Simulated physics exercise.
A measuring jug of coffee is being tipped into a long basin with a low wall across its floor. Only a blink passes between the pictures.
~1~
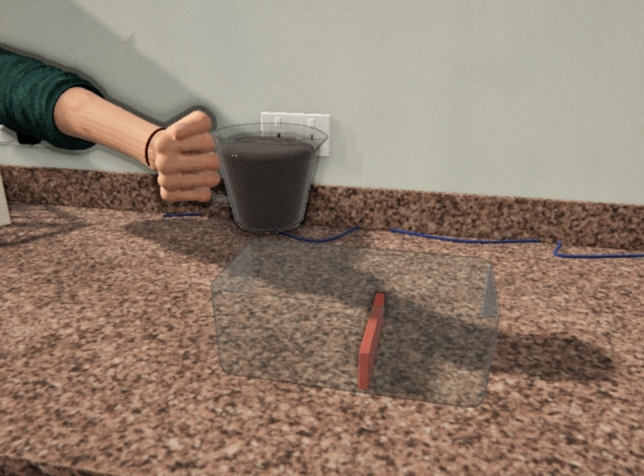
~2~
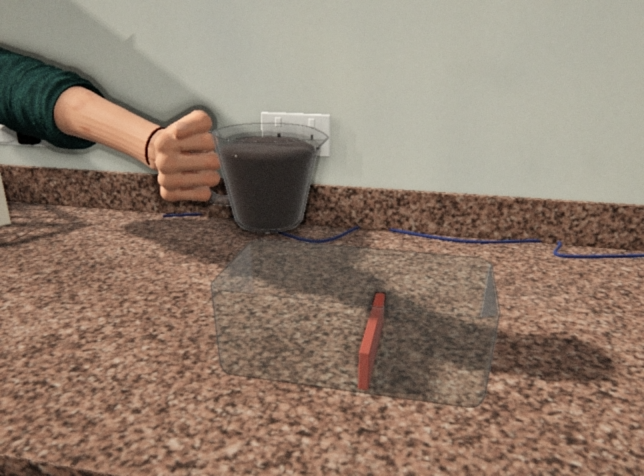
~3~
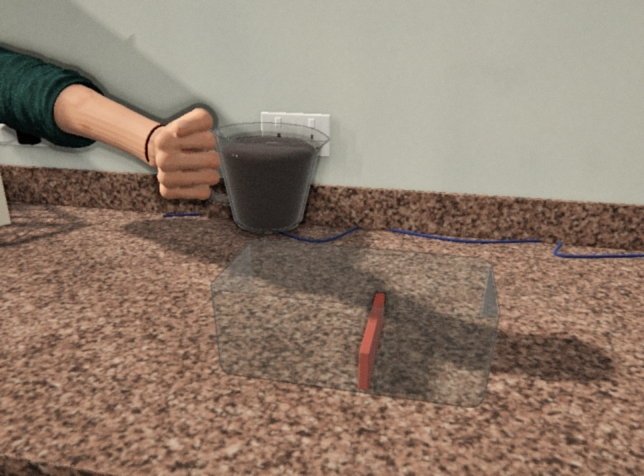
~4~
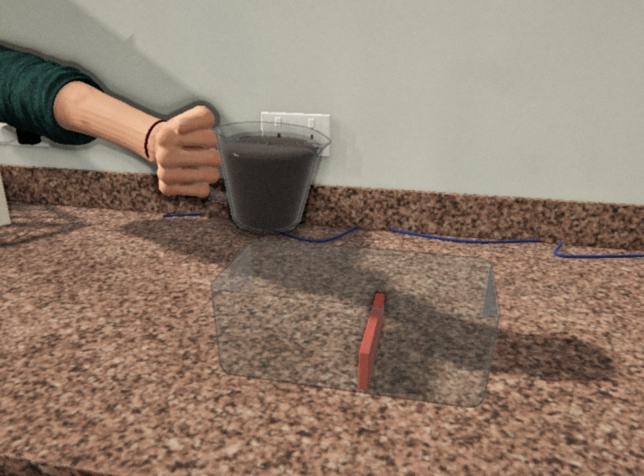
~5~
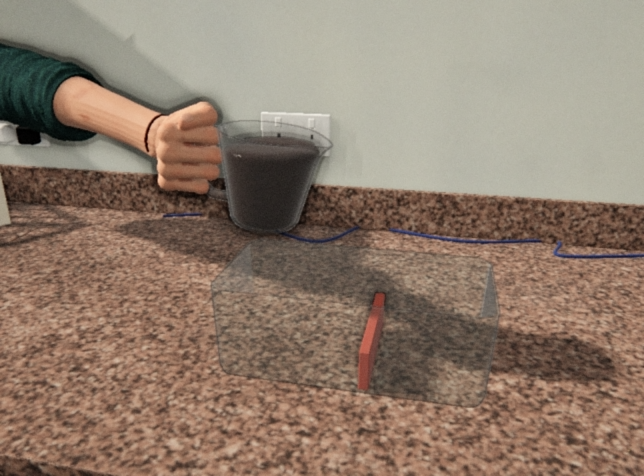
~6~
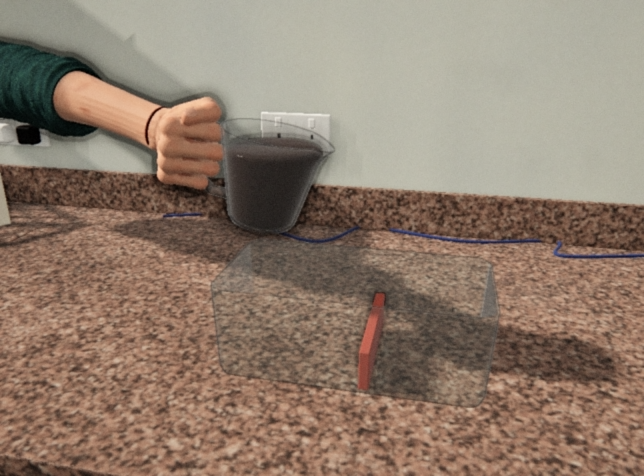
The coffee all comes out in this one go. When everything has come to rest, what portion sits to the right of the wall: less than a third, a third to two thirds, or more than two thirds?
The share right of the wall will be moderate, one third to two thirds.
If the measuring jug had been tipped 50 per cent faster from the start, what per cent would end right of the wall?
I'd say close to 40 per cent.
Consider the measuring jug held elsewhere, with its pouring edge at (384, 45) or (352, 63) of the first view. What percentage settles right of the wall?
First place gives some 85 %, second place some 90 %.
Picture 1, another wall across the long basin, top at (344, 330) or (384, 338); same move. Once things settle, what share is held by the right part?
Around 85 per cent for the first, around 45 per cent for the second.
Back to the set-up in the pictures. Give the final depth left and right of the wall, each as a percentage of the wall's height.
On the left it is 20 per cent, on the right 30.
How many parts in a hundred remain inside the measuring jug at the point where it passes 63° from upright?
It works out to close to 70 percent.
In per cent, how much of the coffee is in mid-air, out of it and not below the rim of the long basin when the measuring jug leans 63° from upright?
Share: Approx. 20 %.
A moment on, the measuring jug is tipped part way and 68 per cent is still to pour, 2 is left of the wall and 12 right of it.
Next, the measuring jug is tipped right over and 11 per cent is still to pour, 29 is left of the wall and 53 right of it.
Then the measuring jug is tipped right over and 0 per cent is still to pour, 46 is left of the wall and 53 right of it.
Later the measuring jug is tipped right over and 0 per cent is still to pour, 46 is left of the wall and 53 right of it.
At rest 46 per cent lies left of the wall, 53 right of it and 1 outside.
